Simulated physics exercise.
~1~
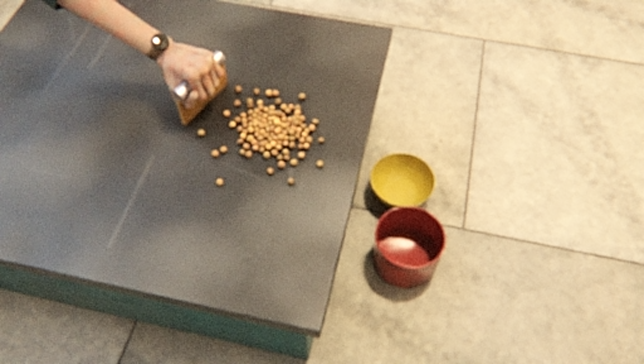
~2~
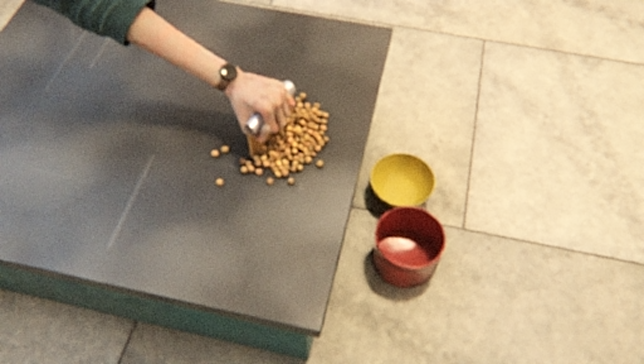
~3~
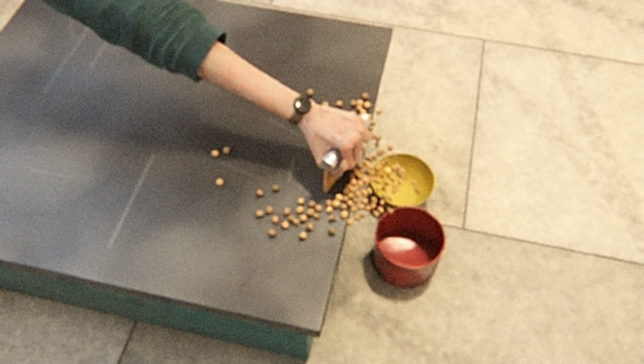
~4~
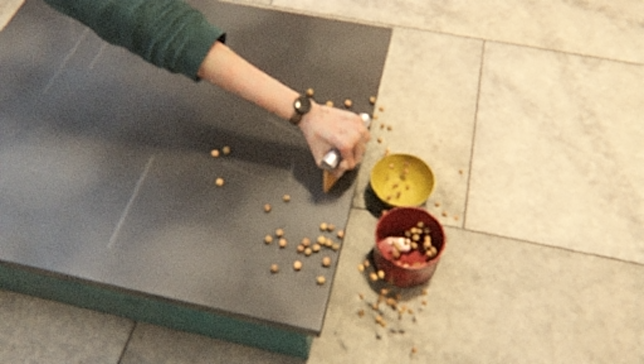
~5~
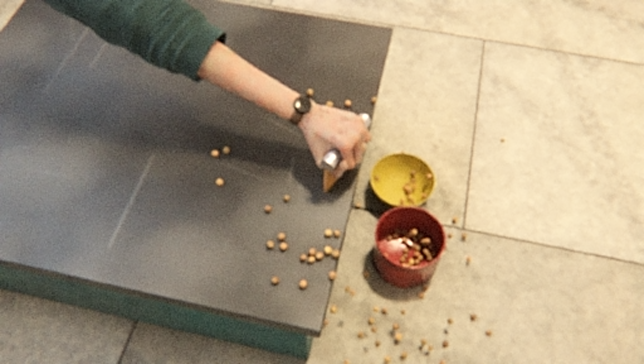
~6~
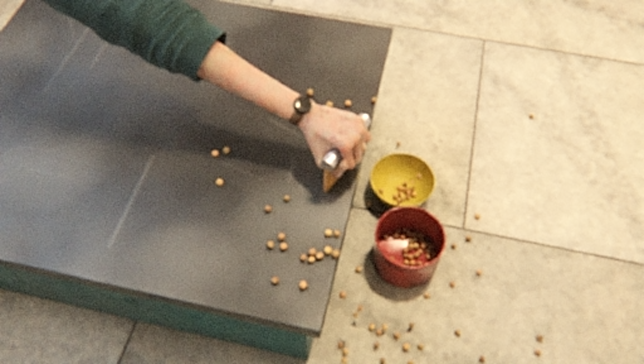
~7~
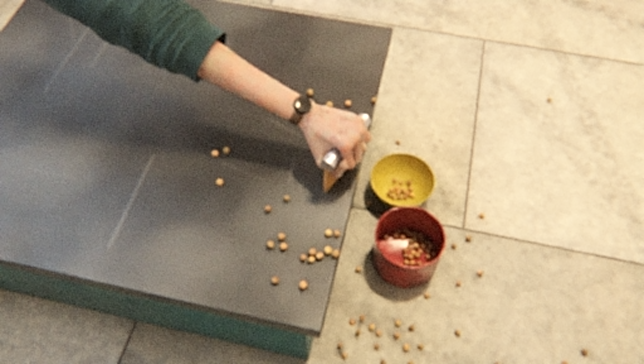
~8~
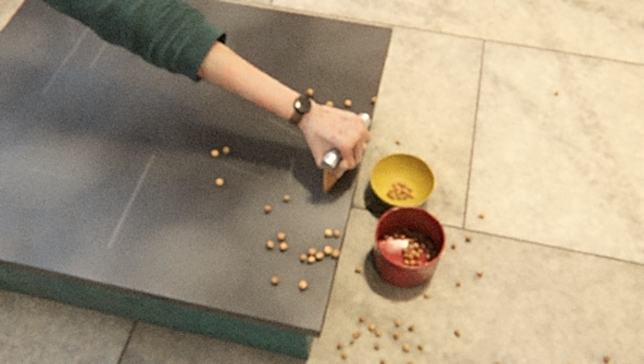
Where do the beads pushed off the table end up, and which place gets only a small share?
Many land in the red pot and a good share miss and scatter on the floor. The yellow bowl catches only a few.
